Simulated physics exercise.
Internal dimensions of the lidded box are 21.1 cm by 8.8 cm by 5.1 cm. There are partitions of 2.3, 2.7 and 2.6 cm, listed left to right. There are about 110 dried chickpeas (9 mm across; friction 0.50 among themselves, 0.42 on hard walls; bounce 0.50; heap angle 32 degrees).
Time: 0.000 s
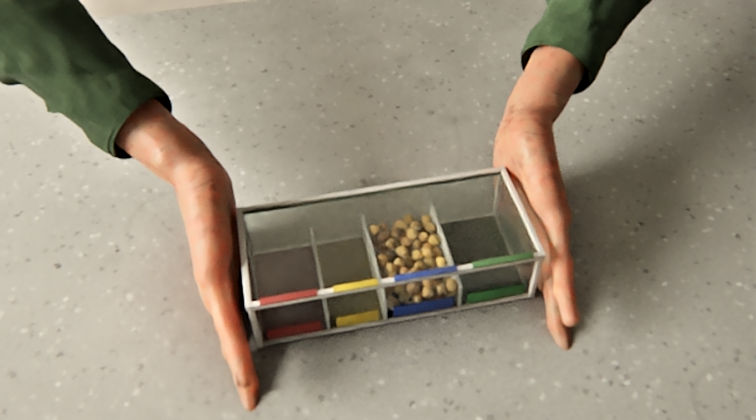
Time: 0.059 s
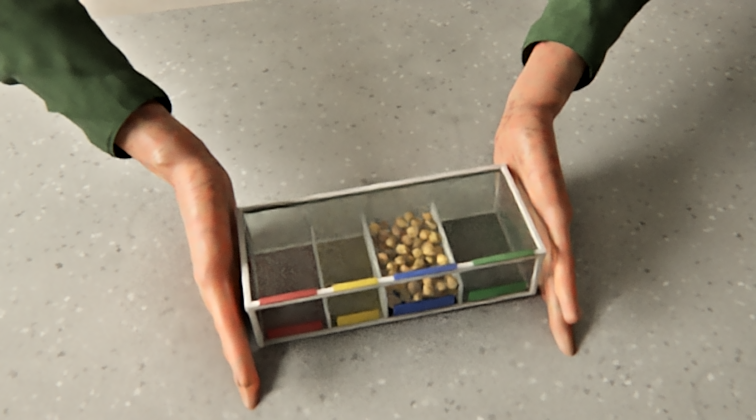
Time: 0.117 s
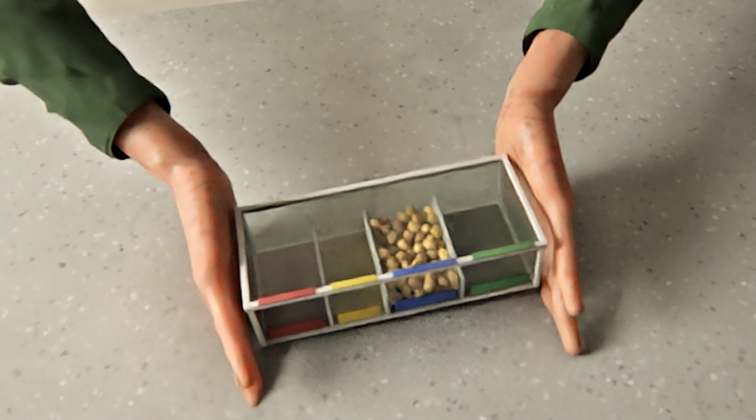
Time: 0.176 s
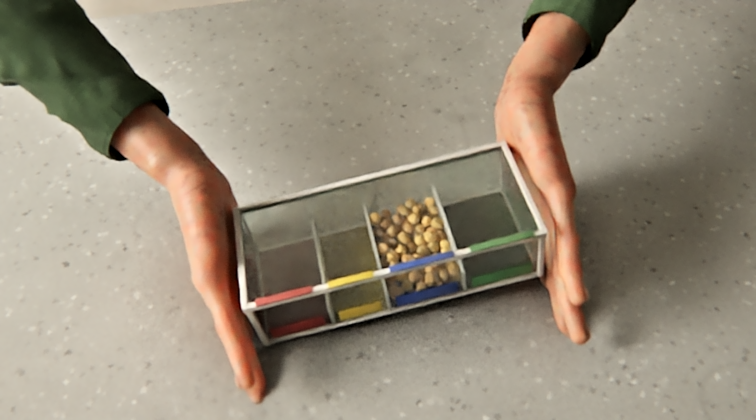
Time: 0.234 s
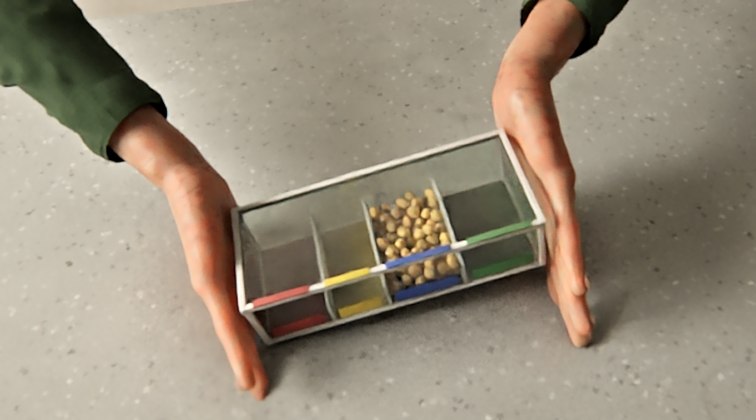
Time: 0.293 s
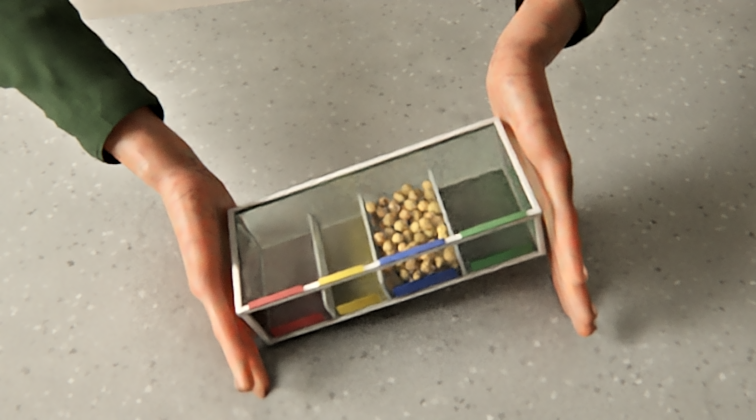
At first, two hands in green sleeves hold a clear box nearly level on a speckled gray surface, with chickpeas in the blue-marked compartment and the other three empty. Then the right hand raises its end gradually, tilting the box down toward the left, while the chickpeas stay in their compartment.
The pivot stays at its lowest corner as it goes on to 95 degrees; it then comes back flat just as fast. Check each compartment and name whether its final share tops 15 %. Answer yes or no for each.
Red: Yes, blue: Yes, green: No, yellow: No.
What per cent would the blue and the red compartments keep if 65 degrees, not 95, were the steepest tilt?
Shares: Blue 90 and red 10, per cent.
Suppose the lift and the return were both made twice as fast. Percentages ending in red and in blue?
You'd end up with red at 80 percent and blue at 20 percent.
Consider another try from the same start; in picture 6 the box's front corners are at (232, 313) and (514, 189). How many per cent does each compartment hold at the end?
Per cent at the end: Red 75; blue 25; green 0; yellow 0.
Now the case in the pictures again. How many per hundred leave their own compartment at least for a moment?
The share comes out near 65 per cent.
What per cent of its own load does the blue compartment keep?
30 per cent, roughly.
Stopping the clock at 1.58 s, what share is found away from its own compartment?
25 percent.
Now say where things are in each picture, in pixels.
The first picture shows box tilt 0 degrees, front corners at (252, 304) and (539, 254); blue 100 %.
The second picture shows box tilt 1 degrees, front corners at (251, 304) and (540, 251).
The third picture shows box tilt 4 degrees, front corners at (250, 305) and (541, 243), lowest corner left front.
The fourth picture shows box tilt 8 degrees, front corners at (248, 306) and (541, 232), lowest corner left front.
The fifth picture shows box tilt 11 degrees, front corners at (246, 307) and (539, 221), lowest corner left front.
The sixth picture shows box tilt 15 degrees, front corners at (243, 309) and (534, 211), lowest corner left front; blue 100 %. Its pace works out near 65 degrees a second.
After 1.58 s, tilt 95 degrees; red 20 %, blue 75 %, yellow 5 %.
After 2.44 s, tilt 43 degrees; red 65 %, blue 35 %.
After 3.30 s, tilt 0 degrees; red 65 %, blue 35 %.
By 3.9 s all is still; red 65 %, blue 35 %, green 0 %, yellow 0 %.
